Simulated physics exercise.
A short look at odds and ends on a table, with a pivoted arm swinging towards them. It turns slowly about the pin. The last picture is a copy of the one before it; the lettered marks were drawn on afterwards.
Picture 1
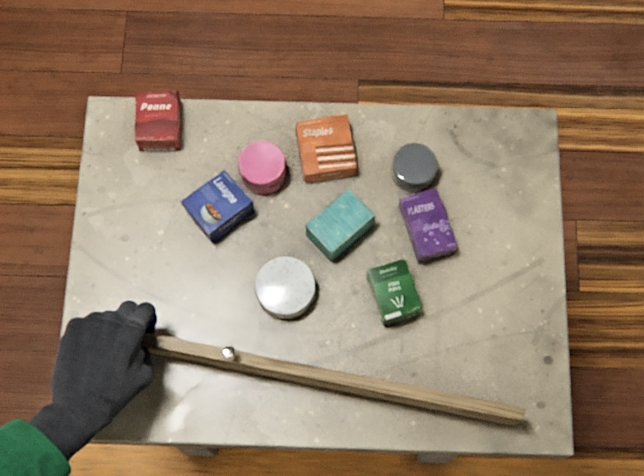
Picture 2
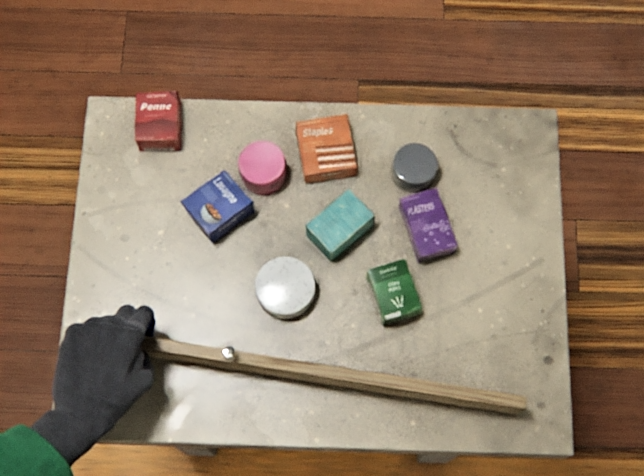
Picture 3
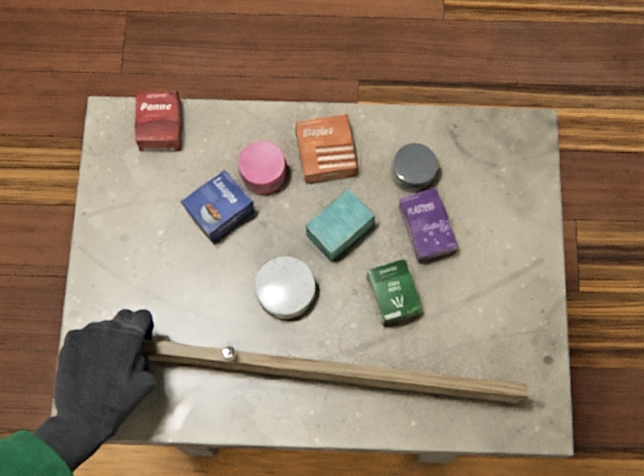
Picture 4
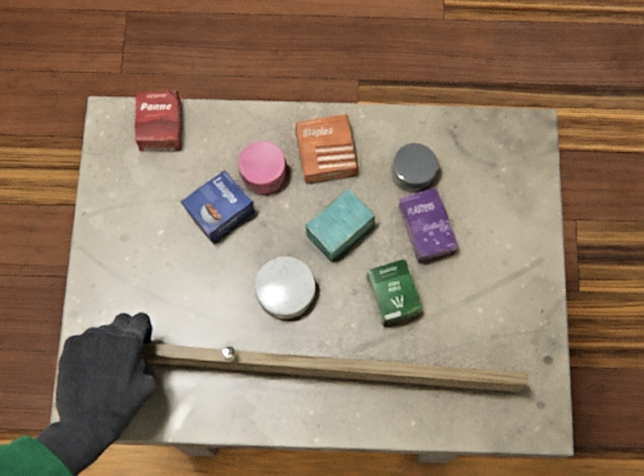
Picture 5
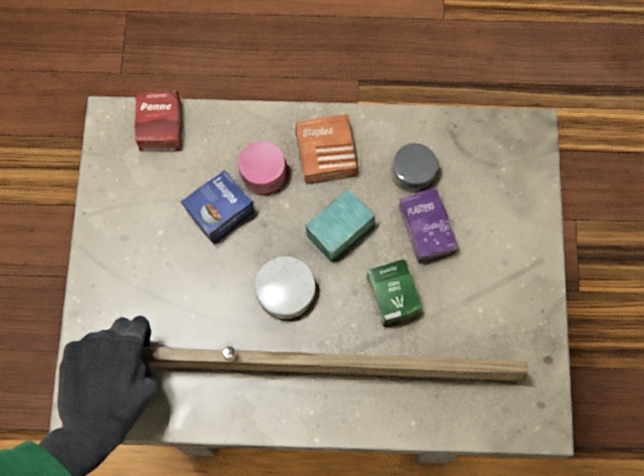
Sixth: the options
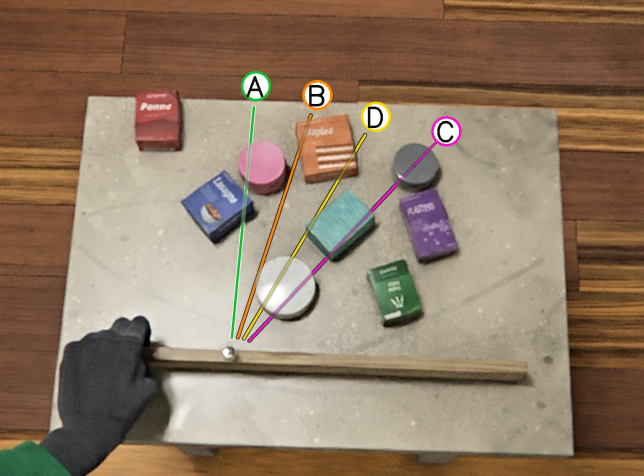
Gloved hand at left slowly swinging a pivoted wooden arm slightly upward at its right end, below unmoving boxes and round pots.
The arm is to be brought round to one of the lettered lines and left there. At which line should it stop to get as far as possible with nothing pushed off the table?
D.
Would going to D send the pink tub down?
No.
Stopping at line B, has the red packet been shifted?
Yes.
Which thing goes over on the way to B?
The orange box goes over.
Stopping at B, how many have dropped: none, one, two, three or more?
One.
On the copy, A at (243, 218); B at (276, 222); C at (334, 250); D at (307, 234).
On D. First, arm (374, 303); green packet (384, 270); red packet (158, 121).
Then, arm (341, 254); orange box (319, 139); grey pot (395, 142).
Finally, arm (307, 229); orange box (280, 106); grey pot (363, 110); nothing has fallen.
By contrast, A drops the orange box; B drops the orange box; C is safe but short.
